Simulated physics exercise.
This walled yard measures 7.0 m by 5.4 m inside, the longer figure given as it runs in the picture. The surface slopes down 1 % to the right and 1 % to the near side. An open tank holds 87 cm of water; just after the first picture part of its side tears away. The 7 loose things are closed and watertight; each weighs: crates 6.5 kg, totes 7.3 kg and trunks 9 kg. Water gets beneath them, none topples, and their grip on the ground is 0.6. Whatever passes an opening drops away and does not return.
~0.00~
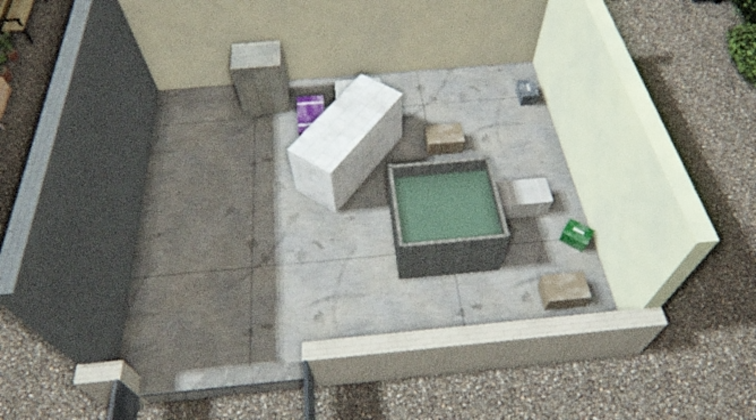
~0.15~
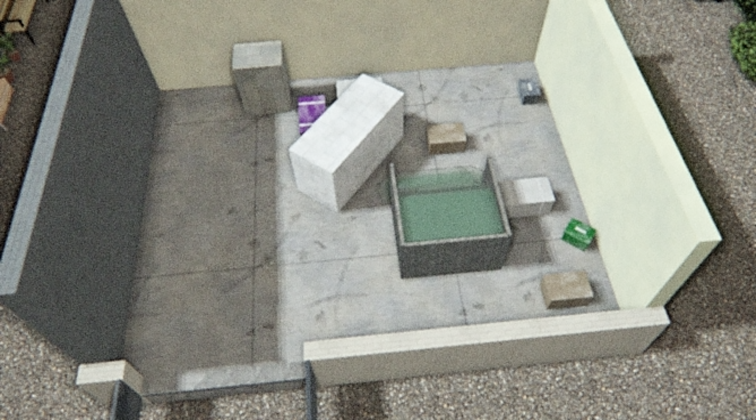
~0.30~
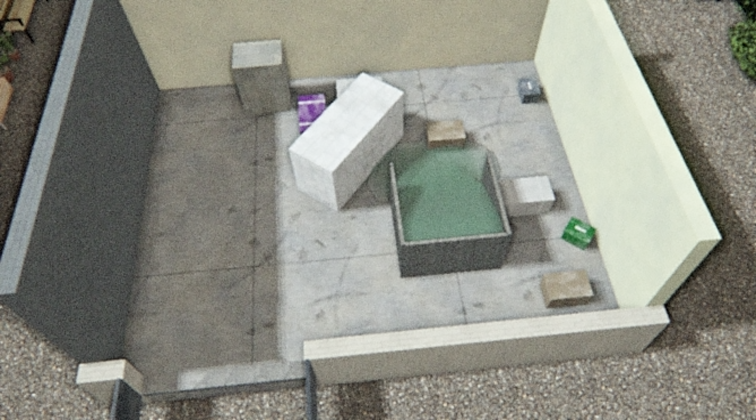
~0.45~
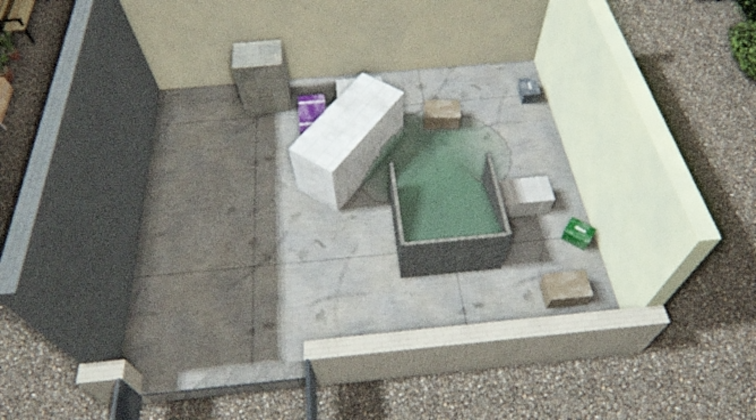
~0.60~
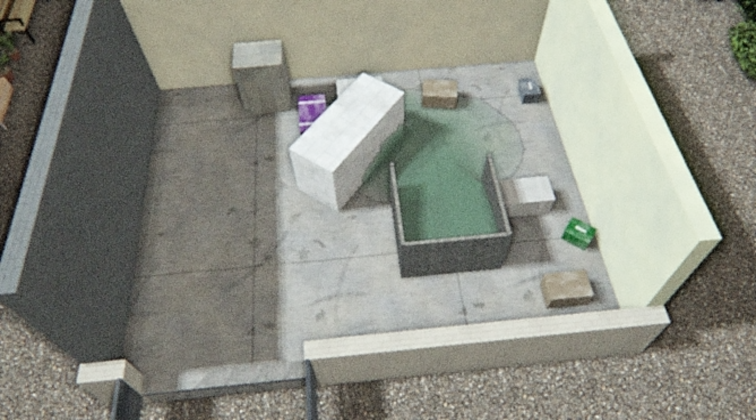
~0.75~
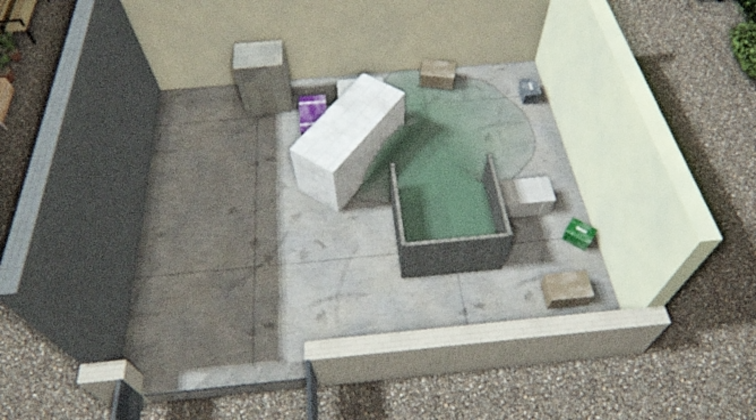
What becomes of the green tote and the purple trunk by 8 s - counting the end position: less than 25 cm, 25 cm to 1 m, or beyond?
Green tote ends far away, purple trunk travels far.
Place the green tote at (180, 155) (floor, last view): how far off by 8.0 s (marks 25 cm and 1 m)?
It stays put.
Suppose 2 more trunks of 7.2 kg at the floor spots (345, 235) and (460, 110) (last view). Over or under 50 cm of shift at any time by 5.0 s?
In turn: Over, more.
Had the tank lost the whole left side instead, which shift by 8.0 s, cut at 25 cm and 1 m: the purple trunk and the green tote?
In that case the purple trunk is nudged along, the green tote barely shifts.
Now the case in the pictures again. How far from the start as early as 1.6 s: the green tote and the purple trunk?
About 0 and 0 cm.
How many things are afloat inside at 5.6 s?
At that moment 6.
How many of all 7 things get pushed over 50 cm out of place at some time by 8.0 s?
7 of them.
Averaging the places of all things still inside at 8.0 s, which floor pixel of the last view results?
Around (340, 262).
After 1.6 s the green tote is near (581, 230), 0.0 m from its start, aground; the purple trunk is near (313, 113), 0.0 m from its start, aground; 0 of 7 are out; 2 afloat.
After 3.6 s the green tote is near (594, 293), 1.0 m from its start, aground; the purple trunk is near (306, 125), 0.3 m from its start, aground; 0 of 7 are out; 3 afloat.
After 5.6 s the green tote is near (577, 305), 1.3 m from its start, afloat; the purple trunk is near (256, 173), 1.5 m from its start, aground; 0 of 7 are out; 6 afloat.
After 8.0 s the green tote is near (431, 316), 2.7 m from its start, afloat; the purple trunk is near (214, 242), 2.8 m from its start, aground; 0 of 7 are out; 5 afloat.
